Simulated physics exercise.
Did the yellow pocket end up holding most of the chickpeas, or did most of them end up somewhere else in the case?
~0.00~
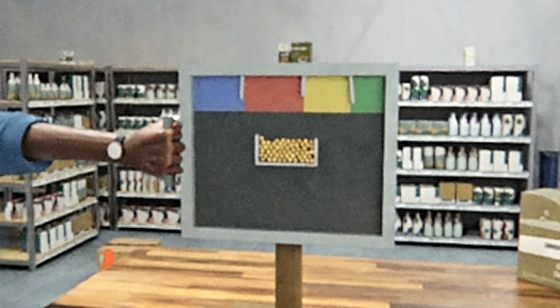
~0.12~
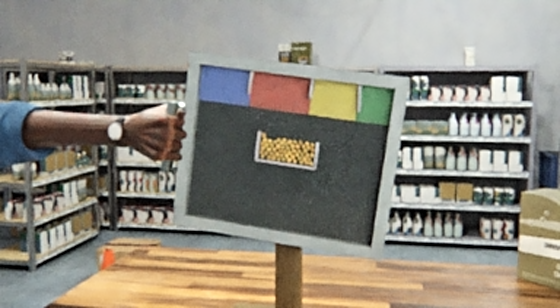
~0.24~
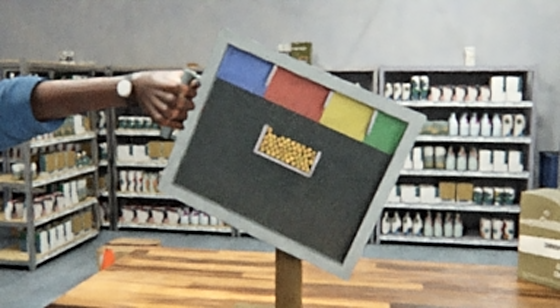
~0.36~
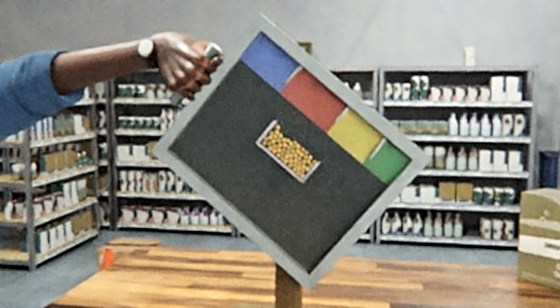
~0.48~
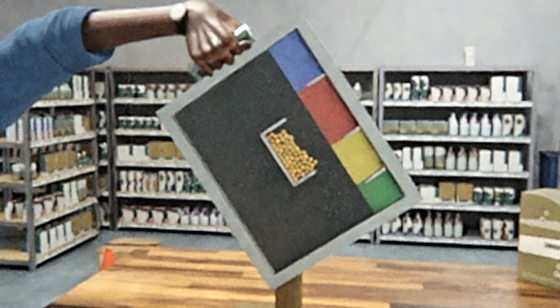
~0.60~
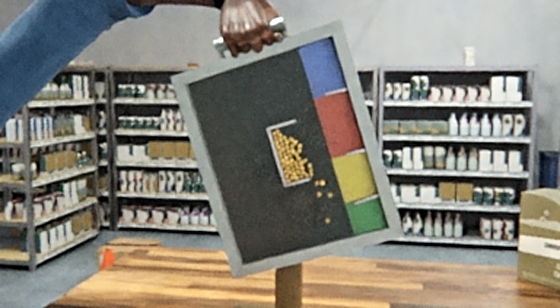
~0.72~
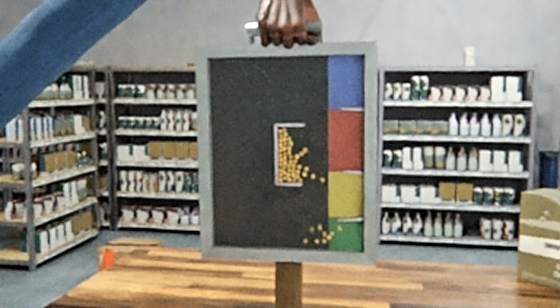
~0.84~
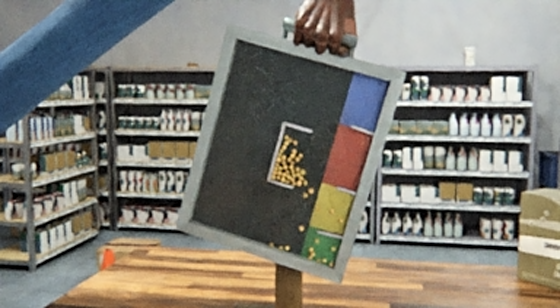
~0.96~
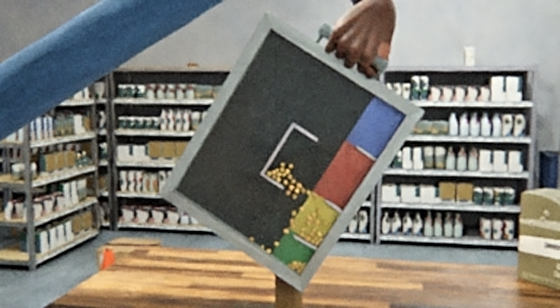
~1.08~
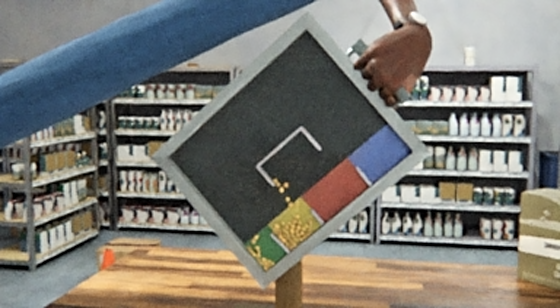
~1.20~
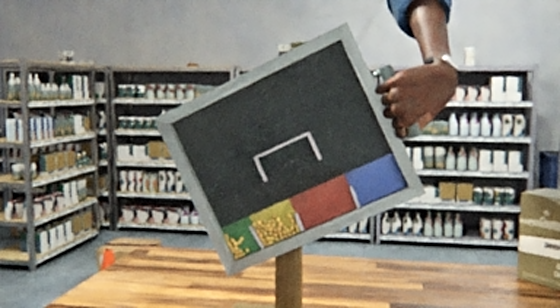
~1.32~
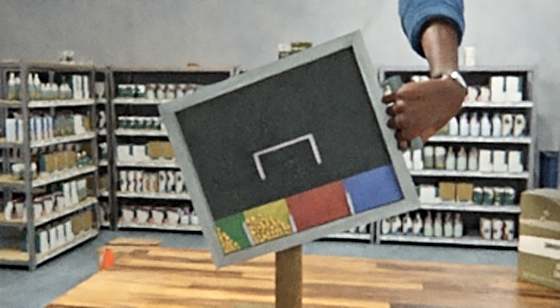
The yellow pocket ended up holding most of them. The green pocket got a smaller share, while the red and blue ones got hardly any.
